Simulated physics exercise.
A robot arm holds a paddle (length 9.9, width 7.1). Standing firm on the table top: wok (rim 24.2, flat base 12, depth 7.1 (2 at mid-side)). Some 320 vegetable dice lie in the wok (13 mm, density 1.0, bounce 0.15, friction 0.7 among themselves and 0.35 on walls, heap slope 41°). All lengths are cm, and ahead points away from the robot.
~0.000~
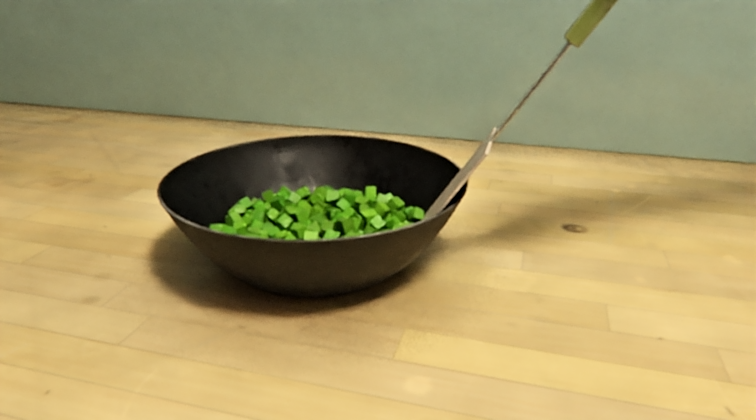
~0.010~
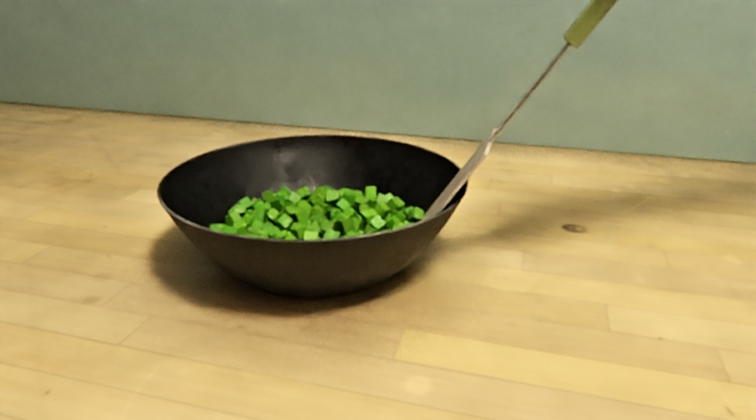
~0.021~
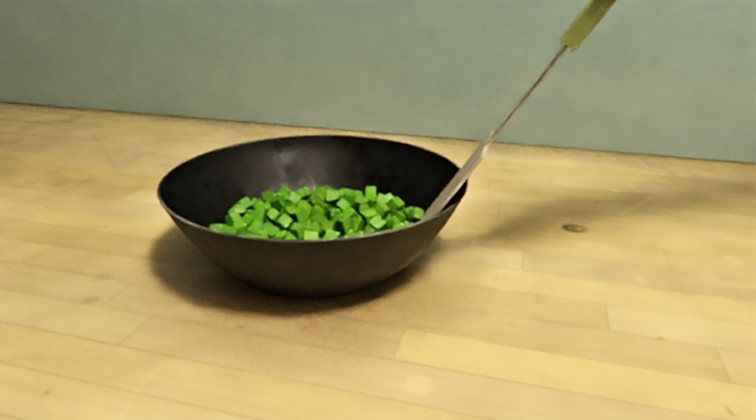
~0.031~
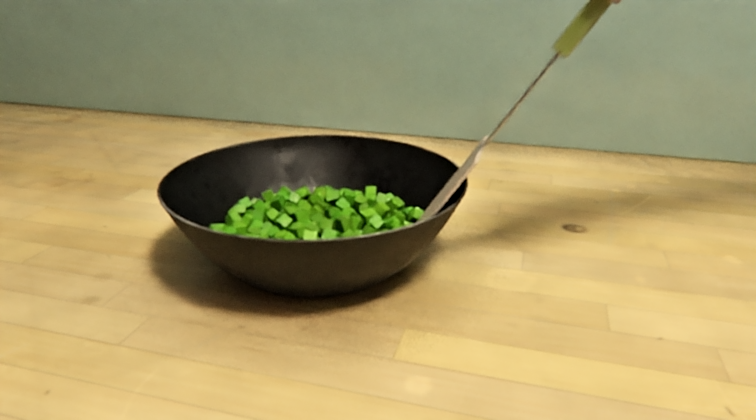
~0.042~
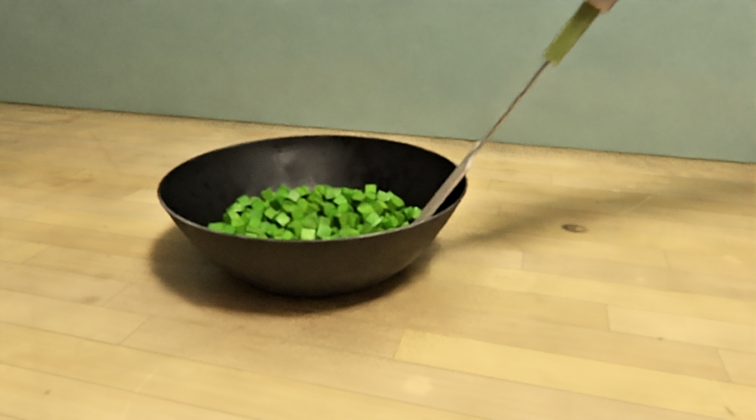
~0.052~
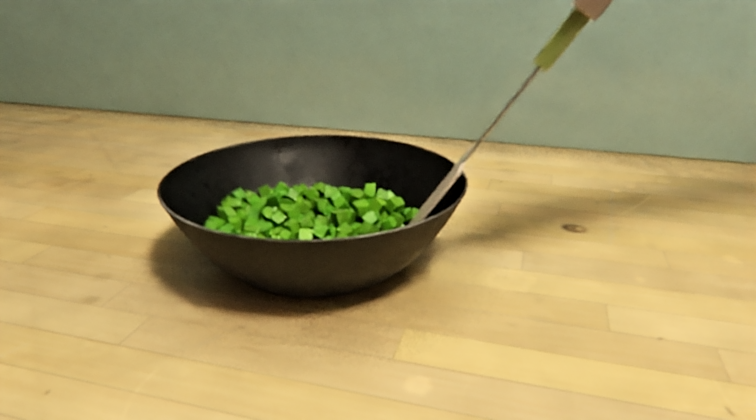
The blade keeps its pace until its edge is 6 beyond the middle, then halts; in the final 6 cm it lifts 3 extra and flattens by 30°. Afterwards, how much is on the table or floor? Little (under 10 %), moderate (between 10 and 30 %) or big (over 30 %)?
A little share, under 10 %, ends on the table or floor.
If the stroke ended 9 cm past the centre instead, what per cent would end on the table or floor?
Then about 30 per cent.
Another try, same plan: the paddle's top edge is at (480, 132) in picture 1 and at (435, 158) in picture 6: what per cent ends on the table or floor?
About 15 per cent.
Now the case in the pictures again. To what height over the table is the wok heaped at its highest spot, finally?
About 8.5 cm.
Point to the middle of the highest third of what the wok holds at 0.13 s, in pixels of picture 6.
Near (245, 199).
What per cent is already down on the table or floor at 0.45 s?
Roughly 0 per cent.
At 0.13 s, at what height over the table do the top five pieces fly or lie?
Some 7 cm.
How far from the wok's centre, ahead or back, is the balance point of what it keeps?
Roughly 4.5 cm ahead.
By 0.13 s, sloping 57°, highest piece 7 above the table; 318 in the wok.
By 0.21 s, sloping 44°, highest piece 8 above the table; 318 in the wok.
By 0.45 s, sloping 27°, highest piece 8 above the table; 312 in the wok, 6 on the table or floor.
By 1.50 s, sloping 27°, highest piece 8 above the table; 312 in the wok, 6 on the table or floor.
Final count, 312 in the wok, 6 on the table or floor. That is 2 % on the table or floor.
